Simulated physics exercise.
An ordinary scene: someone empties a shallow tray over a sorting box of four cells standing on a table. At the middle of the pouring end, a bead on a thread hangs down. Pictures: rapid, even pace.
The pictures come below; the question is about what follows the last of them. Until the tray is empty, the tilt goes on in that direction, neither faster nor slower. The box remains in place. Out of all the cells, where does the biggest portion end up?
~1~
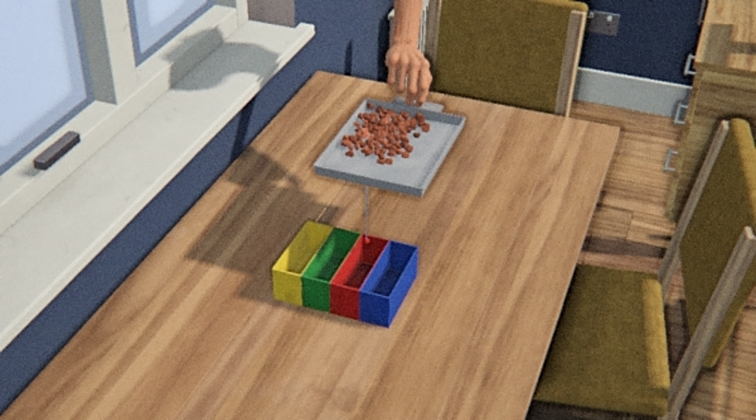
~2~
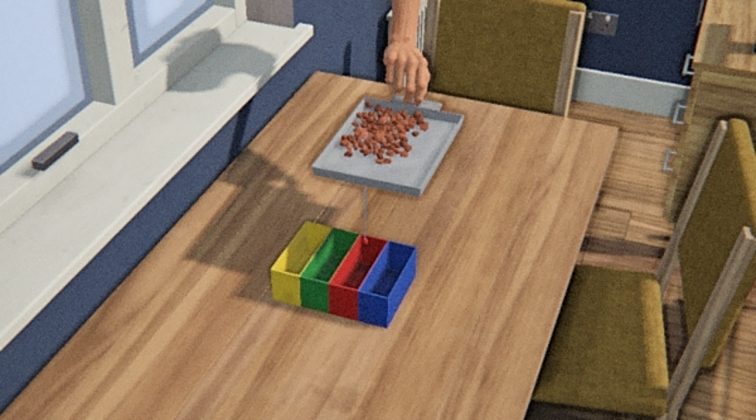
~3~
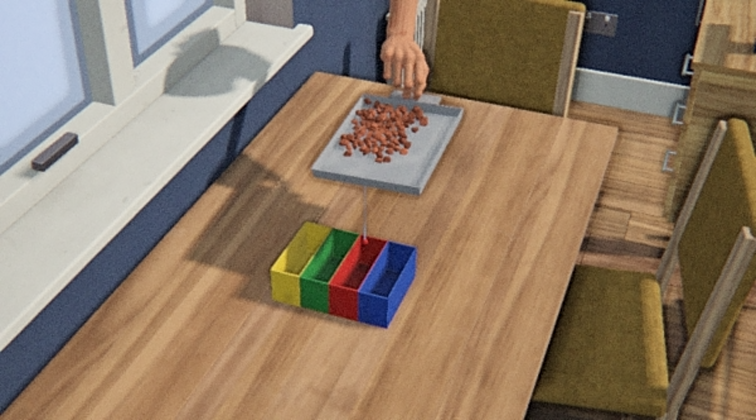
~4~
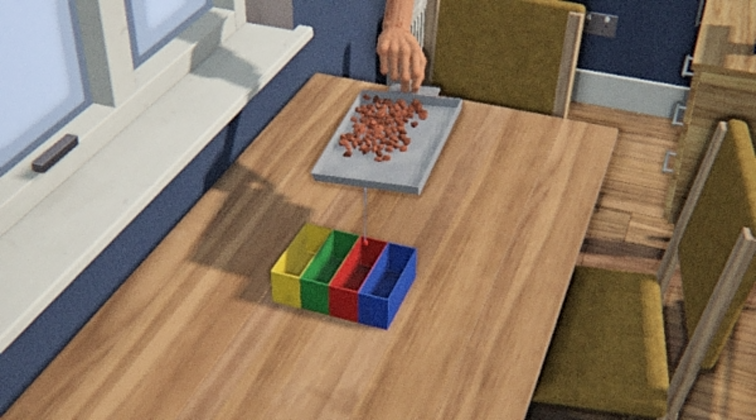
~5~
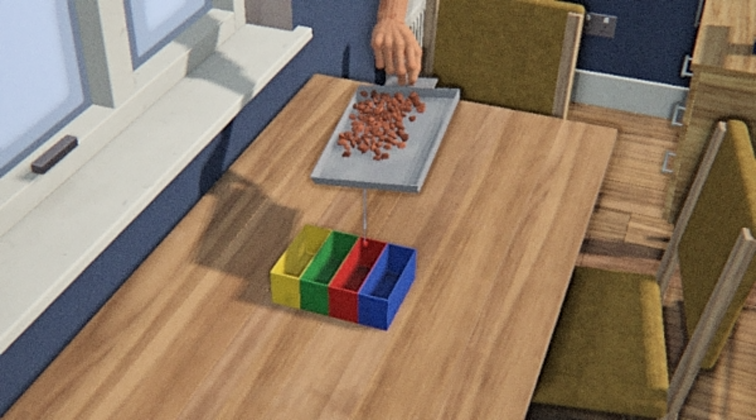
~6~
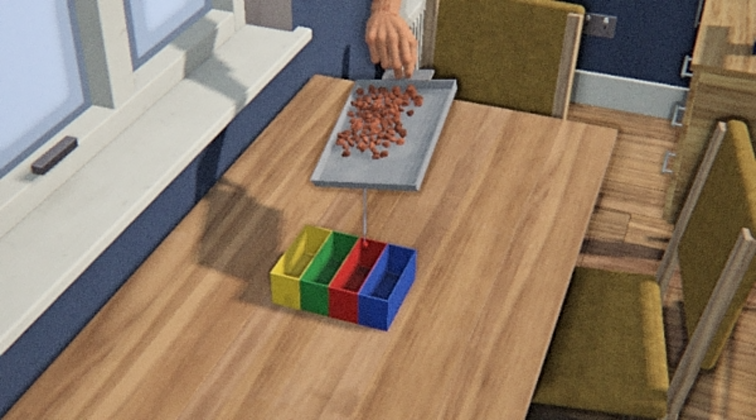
In the yellow cell.
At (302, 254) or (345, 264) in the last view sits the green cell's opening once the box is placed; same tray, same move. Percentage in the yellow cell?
Respectively 10 % and 60 %.
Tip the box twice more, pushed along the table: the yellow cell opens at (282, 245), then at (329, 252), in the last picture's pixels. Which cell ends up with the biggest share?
So it would be that green cell first and the yellow one after that.
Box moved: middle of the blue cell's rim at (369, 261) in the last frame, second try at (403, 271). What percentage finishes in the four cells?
Roughly 100 %, then roughly 70 %.
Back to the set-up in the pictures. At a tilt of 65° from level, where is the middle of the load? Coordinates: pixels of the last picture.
Centre estimate: (333, 163).
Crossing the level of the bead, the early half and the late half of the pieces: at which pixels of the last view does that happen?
I'd say close to (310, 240) at first and close to (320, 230) later on.
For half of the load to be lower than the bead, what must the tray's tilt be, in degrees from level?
Roughly 90°.
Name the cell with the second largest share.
The green cell.
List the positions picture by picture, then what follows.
In the first picture, corners of the pouring end at (316, 165) and (421, 187), level; middle of the load at (385, 132), bits of crushed brick; bead on its thread at (366, 241); yellow cell at (287, 284); green cell at (316, 292); red cell at (345, 299); blue cell at (374, 306).
In the second picture, corners of the pouring end at (314, 166) and (420, 187), level; middle of the load at (383, 131).
In the third picture, corners of the pouring end at (314, 168) and (419, 186), tipped barely, lowest at the left corner; middle of the load at (382, 128).
In the fourth picture, corners of the pouring end at (313, 172) and (418, 185), tipped a little, lowest at the left corner; middle of the load at (382, 125).
In the fifth picture, corners of the pouring end at (312, 176) and (416, 184), tipped clearly, lowest at the left corner; middle of the load at (380, 121).
In the sixth picture, corners of the pouring end at (312, 179) and (415, 183), tipped clearly, lowest at the left corner; middle of the load at (378, 117); yellow cell at (286, 288); green cell at (314, 295); red cell at (343, 302); blue cell at (373, 310).
Soon after the last picture, tray tipped steeply; nearly all on the tray; a small part falling or outside the box.
A little later, tray tipped past a quarter turn; a small part on the tray; about half in the yellow cell; about a quarter in the green cell; a small part falling or outside the box.
Later still, tray tipped past a quarter turn; about two thirds in the yellow cell; about a third in the green cell; a small part falling or outside the box.
At rest, tray tipped past a quarter turn; about two thirds in the yellow cell; about a third in the green cell; none in the blue cell; none in the red cell; a small part outside the box.
